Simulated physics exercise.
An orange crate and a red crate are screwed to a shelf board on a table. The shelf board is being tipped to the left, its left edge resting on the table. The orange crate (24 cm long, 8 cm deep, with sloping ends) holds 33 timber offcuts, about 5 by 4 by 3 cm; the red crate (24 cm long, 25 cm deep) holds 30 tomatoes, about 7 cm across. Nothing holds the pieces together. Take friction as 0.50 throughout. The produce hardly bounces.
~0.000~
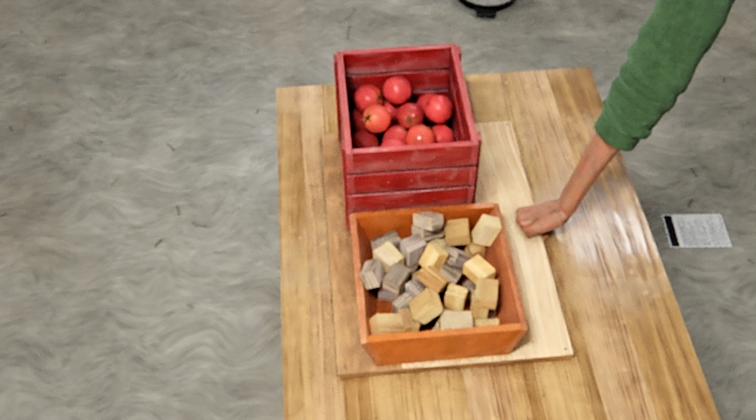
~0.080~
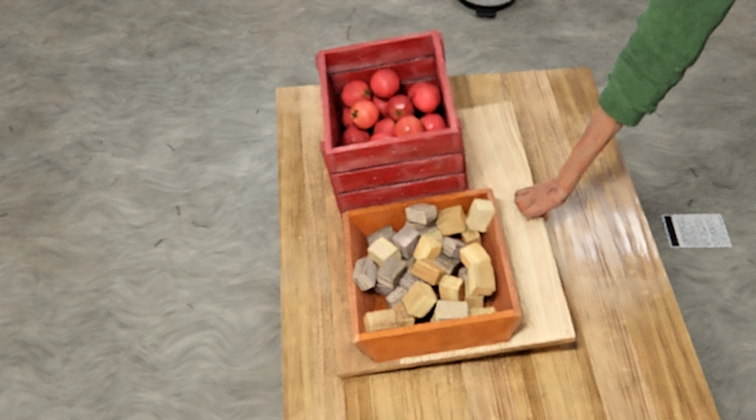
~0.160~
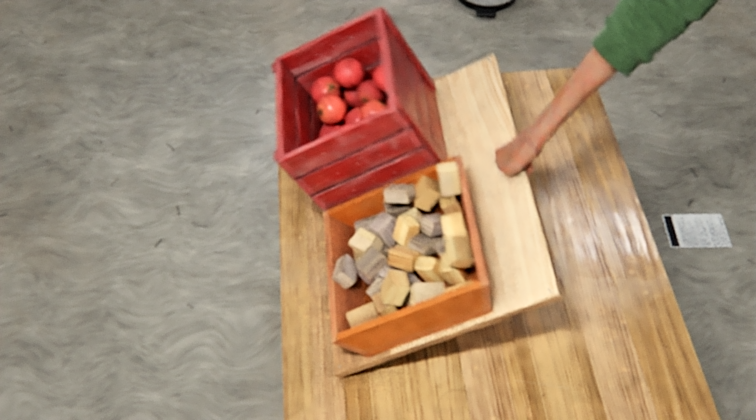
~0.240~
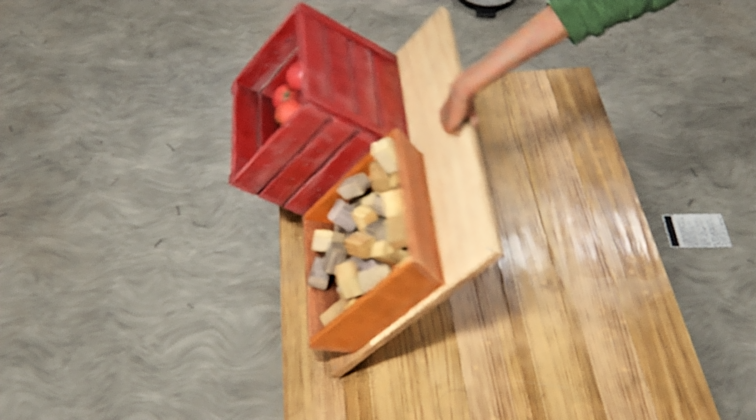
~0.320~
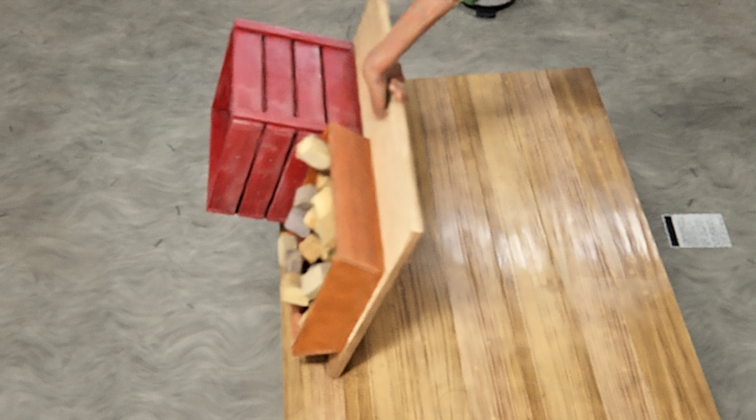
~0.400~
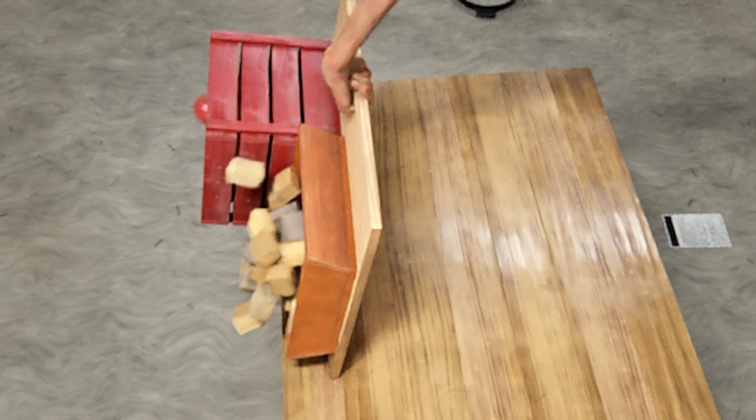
A wooden board carrying a red crate of tomatoes and an orange crate of wood blocks is tilted steeply to the left on a table by a green-sleeved arm, and blocks tumble out of the orange crate.
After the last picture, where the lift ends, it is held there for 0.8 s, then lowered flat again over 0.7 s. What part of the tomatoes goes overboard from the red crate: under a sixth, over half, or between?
It sheds a sixth to a half of them.
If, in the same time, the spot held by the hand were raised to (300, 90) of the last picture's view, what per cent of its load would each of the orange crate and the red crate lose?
In that case orange crate 100, red crate 70 per cent.
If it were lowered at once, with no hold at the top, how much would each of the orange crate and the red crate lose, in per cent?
Then orange crate 100, red crate 30 per cent.
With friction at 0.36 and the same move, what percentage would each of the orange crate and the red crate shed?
Then orange crate 100, red crate 30 per cent.
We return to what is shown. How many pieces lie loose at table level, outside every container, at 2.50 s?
Some 1 pieces.
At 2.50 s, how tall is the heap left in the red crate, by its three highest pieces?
Roughly 12 cm high.
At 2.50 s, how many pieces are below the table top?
Roughly 45.
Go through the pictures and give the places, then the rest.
In the first frame (each is followed by its nearest rim corner in this view), red crate, (352, 151); orange crate, (367, 339); 0° from level; none out.
Red crate, (332, 151); orange crate, (359, 337); 8° from level, in the second frame.
Red crate, (283, 157); orange crate, (336, 337); 28° from level, in the third frame.
Red crate, (234, 179); orange crate, (310, 342); 51° from level, in the fourth frame.
Red crate, (207, 205); orange crate, (292, 350); 71° from level, in the fifth frame.
Red crate, (201, 217); orange crate, (286, 354); 79° from level; 12 out, the lowest offcut at (254, 270), in the sixth frame.
After 0.74 s, tilt 79°; orange crate 1 in, 32 out and red crate 18 in, 12 out.
After 1.16 s, tilt 79°; orange crate 1 in, 32 out and red crate 18 in, 12 out.
After 1.75 s, tilt 9°; orange crate 0 in, 33 out and red crate 18 in, 12 out.
Outcome (at 2.50 s), orange crate 0 in, 33 out and red crate 18 in, 12 out. Asked share, 12 of 30, 40 per cent.
